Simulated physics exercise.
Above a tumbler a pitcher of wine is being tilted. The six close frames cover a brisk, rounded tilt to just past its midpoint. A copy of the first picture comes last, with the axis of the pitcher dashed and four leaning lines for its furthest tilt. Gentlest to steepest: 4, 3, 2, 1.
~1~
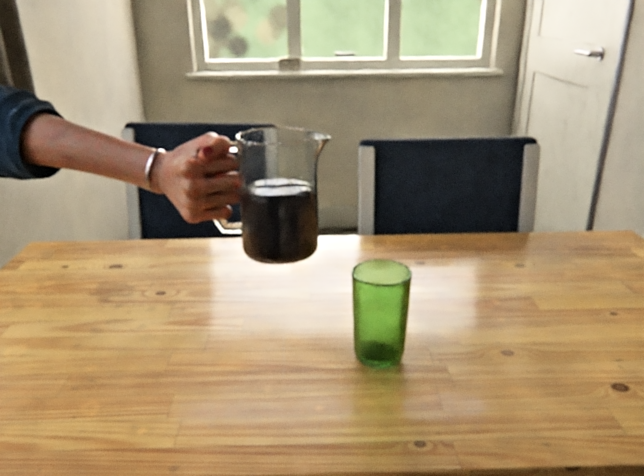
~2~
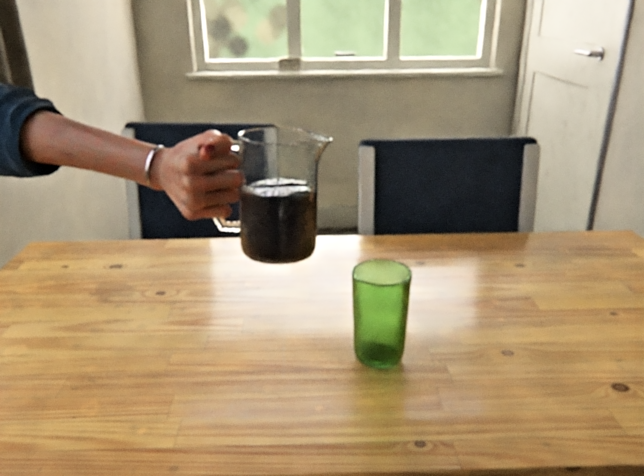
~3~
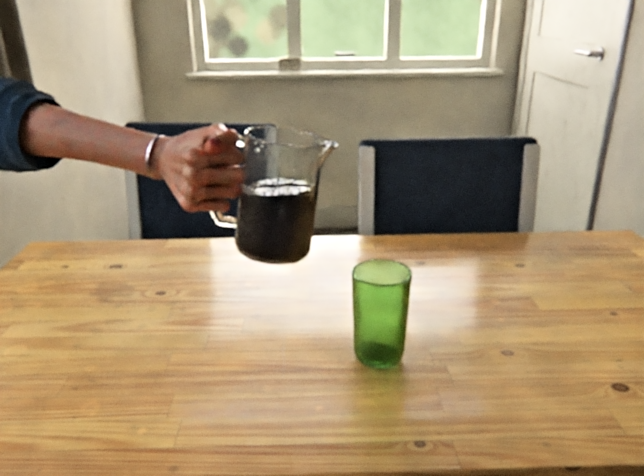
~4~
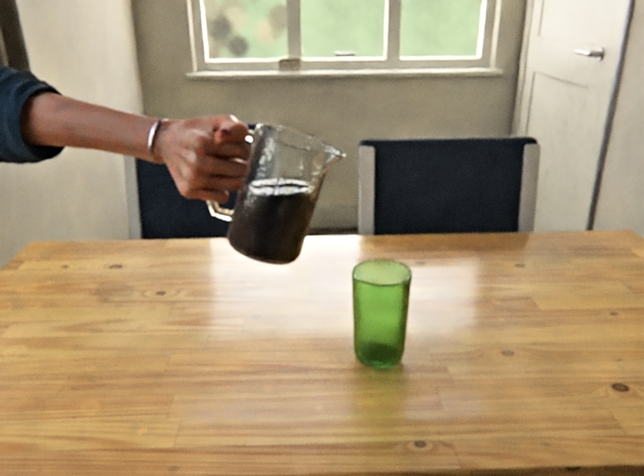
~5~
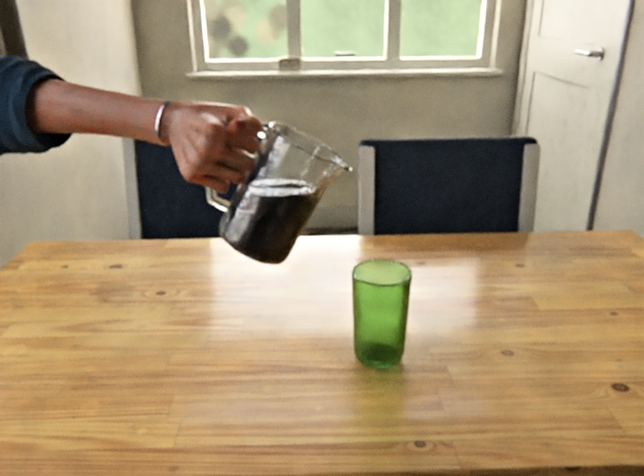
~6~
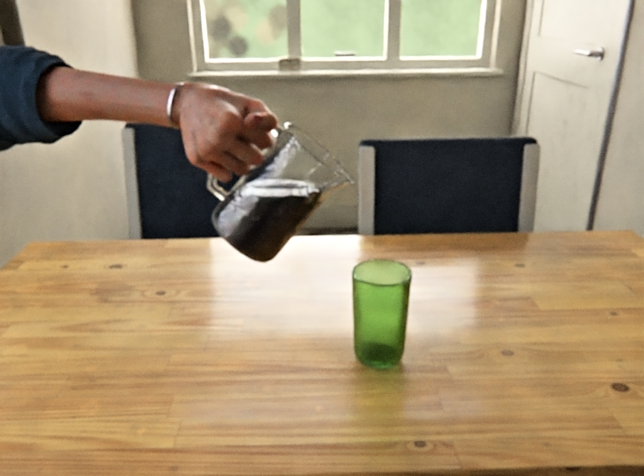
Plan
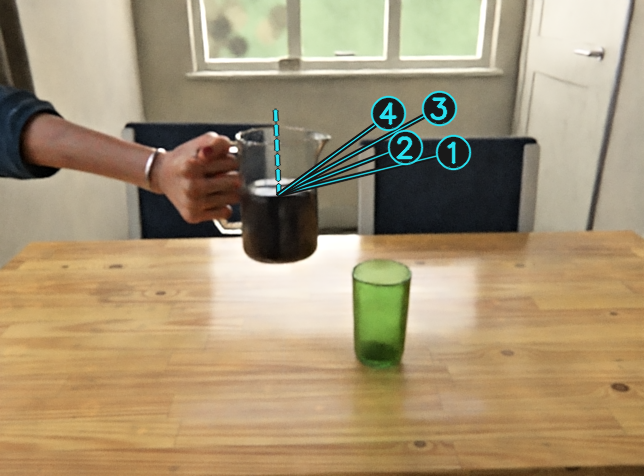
A hand held a glass pitcher of dark liquid by its handle above a wooden table, then steadily tilted it to the right near a green tumbler, with nothing leaving the lip.
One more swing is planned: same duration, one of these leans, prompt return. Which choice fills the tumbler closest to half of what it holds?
Use line 1.
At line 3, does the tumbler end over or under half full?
Under.
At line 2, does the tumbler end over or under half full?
Under.
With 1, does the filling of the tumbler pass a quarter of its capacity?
Yes.
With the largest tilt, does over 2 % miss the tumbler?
No, it does not.
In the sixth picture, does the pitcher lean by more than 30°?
Yes.
On the marked copy, 1 at (436, 156); 2 at (388, 152); 3 at (424, 116); 4 at (374, 125).
With 1, the tumbler ends with about 50 % of what it can hold.
With 2, the tumbler ends with about 29 % of what it can hold.
With 3, the tumbler ends with about 13 % of what it can hold.
With 4, the tumbler ends with about 3 % of what it can hold.
